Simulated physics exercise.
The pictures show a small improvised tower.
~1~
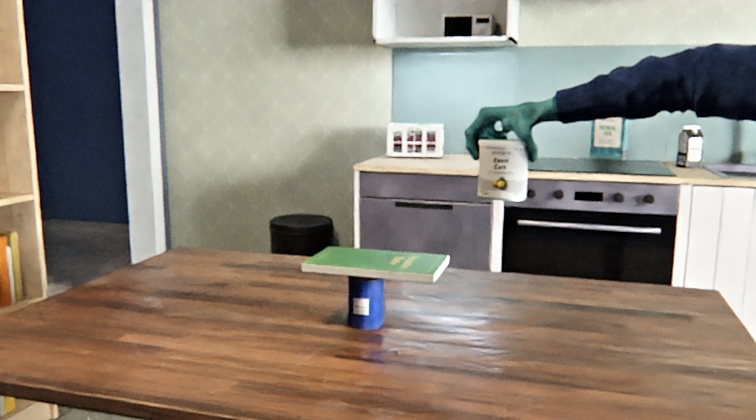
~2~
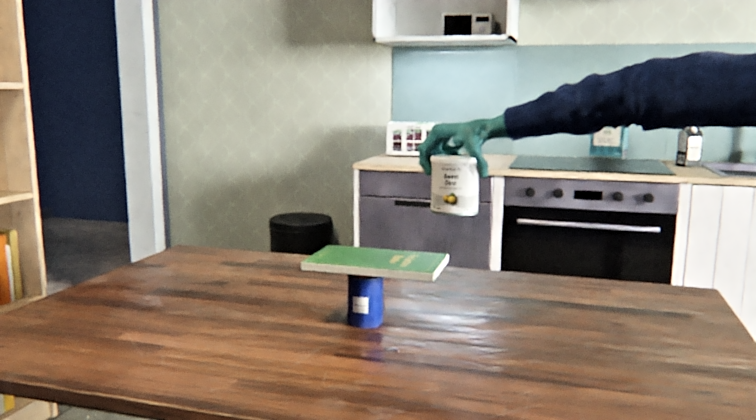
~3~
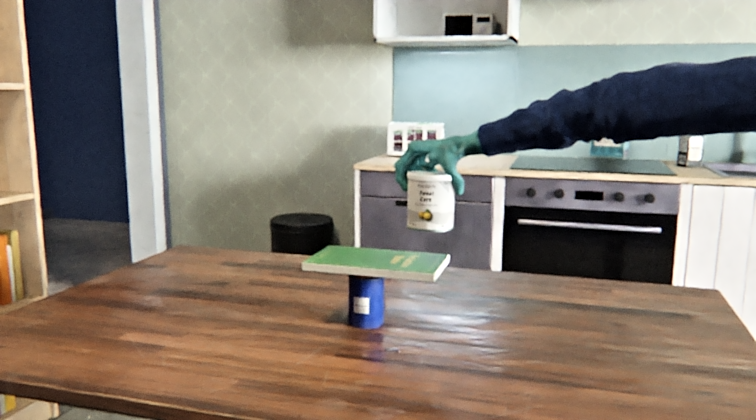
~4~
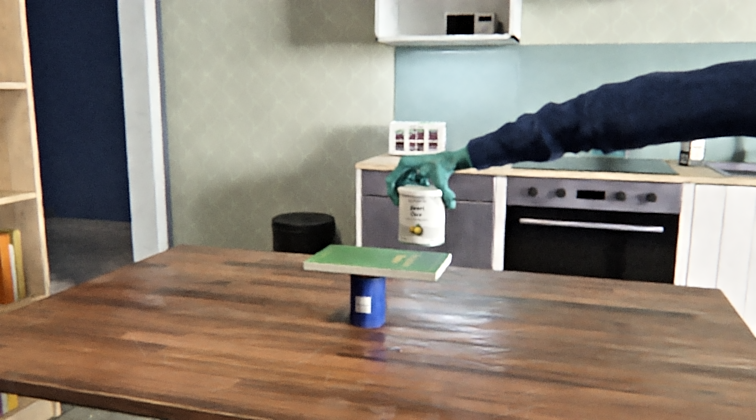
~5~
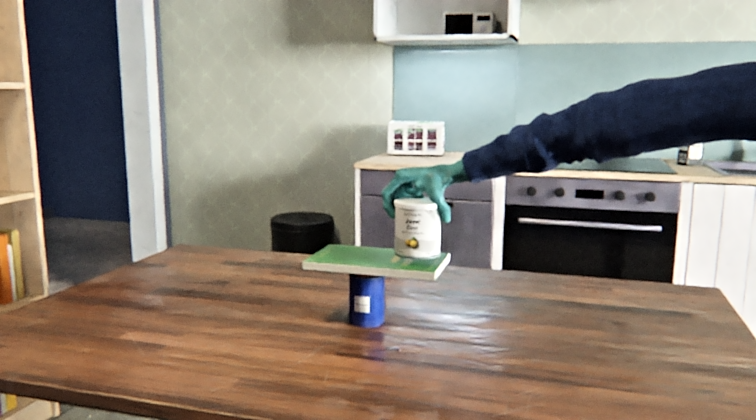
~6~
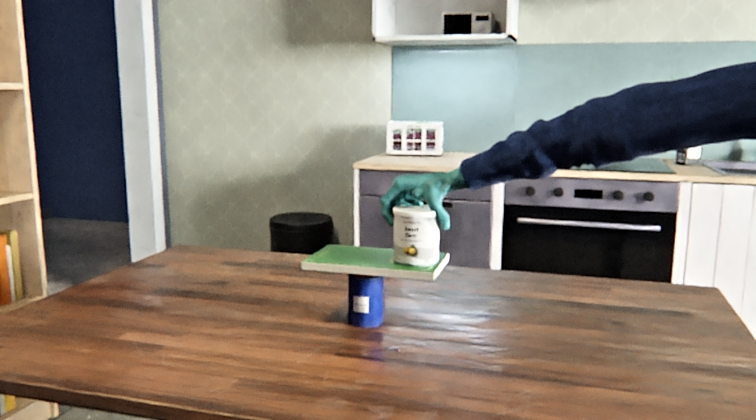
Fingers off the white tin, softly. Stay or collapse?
Outcome: The stack comes apart.
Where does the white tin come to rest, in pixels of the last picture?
Around (488, 316).
Then, 0.30 s after the last picture, white tin now fallen; green book tipped 53° from how it was.
Then, 0.40 s after the last picture, green book tipped 67° from how it was.
Then, 0.70 s after the last picture, green book now fallen.
At rest, fallen, green book and white tin; blue jar in place. Seen from the same camera at the end, white tin near (489, 316). The stack gives way.
